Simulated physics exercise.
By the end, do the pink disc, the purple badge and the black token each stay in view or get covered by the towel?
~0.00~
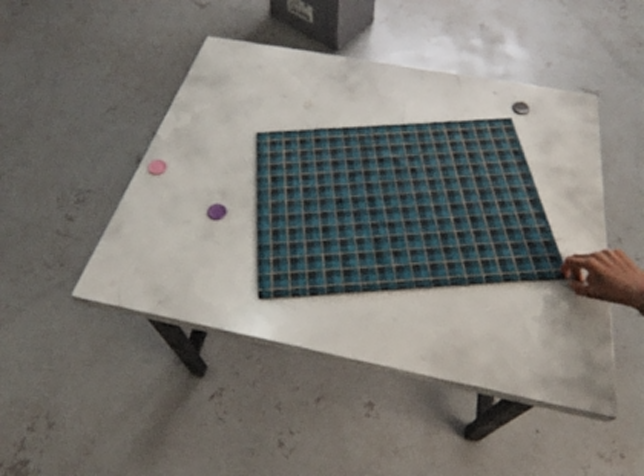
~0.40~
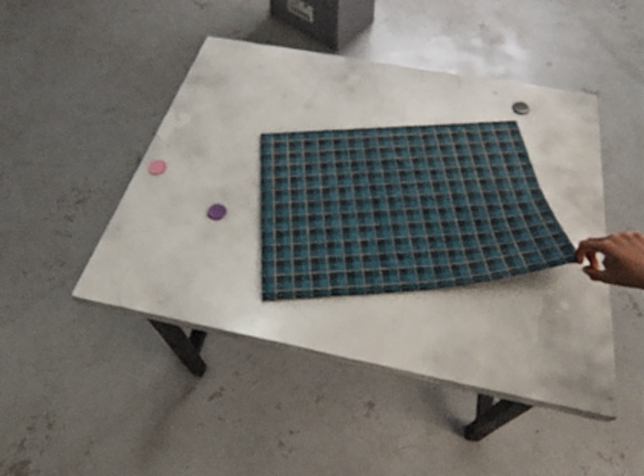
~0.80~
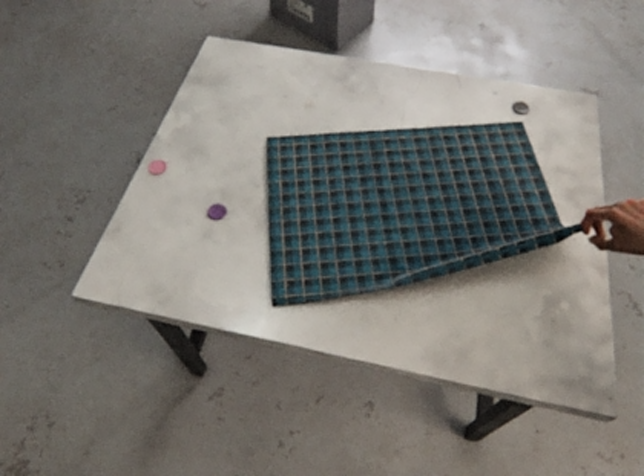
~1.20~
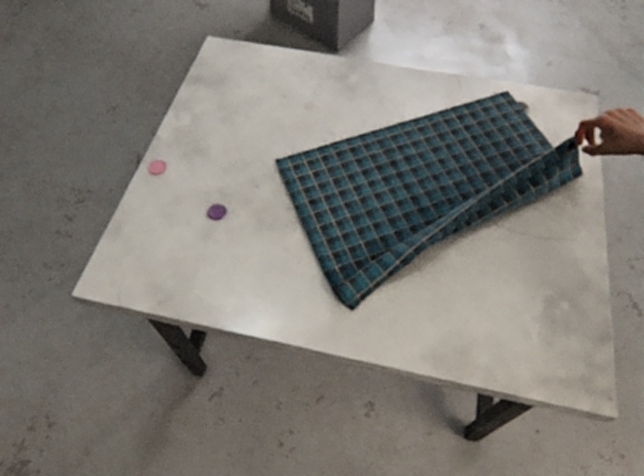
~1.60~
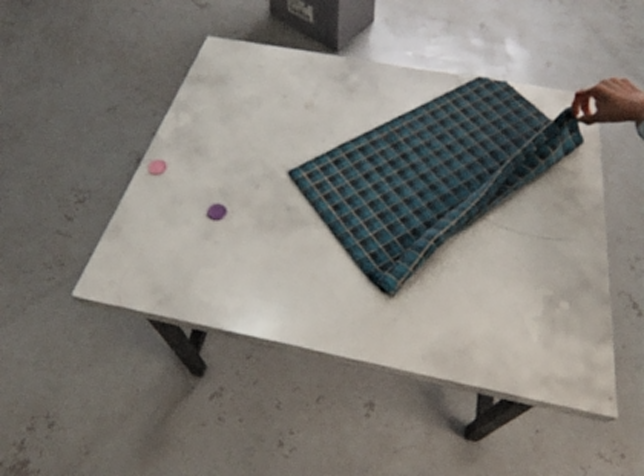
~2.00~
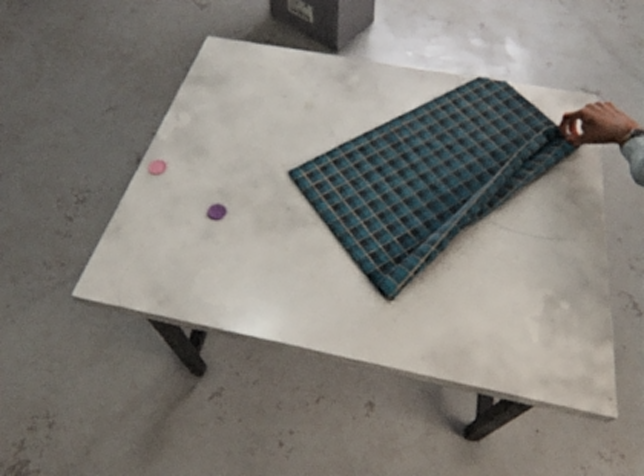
The pink disc and the purple badge both stay in the open on the left. The black token ends up hidden under the towel.
Workbench with a hand lifting a teal checked towel's near right corner, dragging and partly folding it over a black token, then lowering the corner.
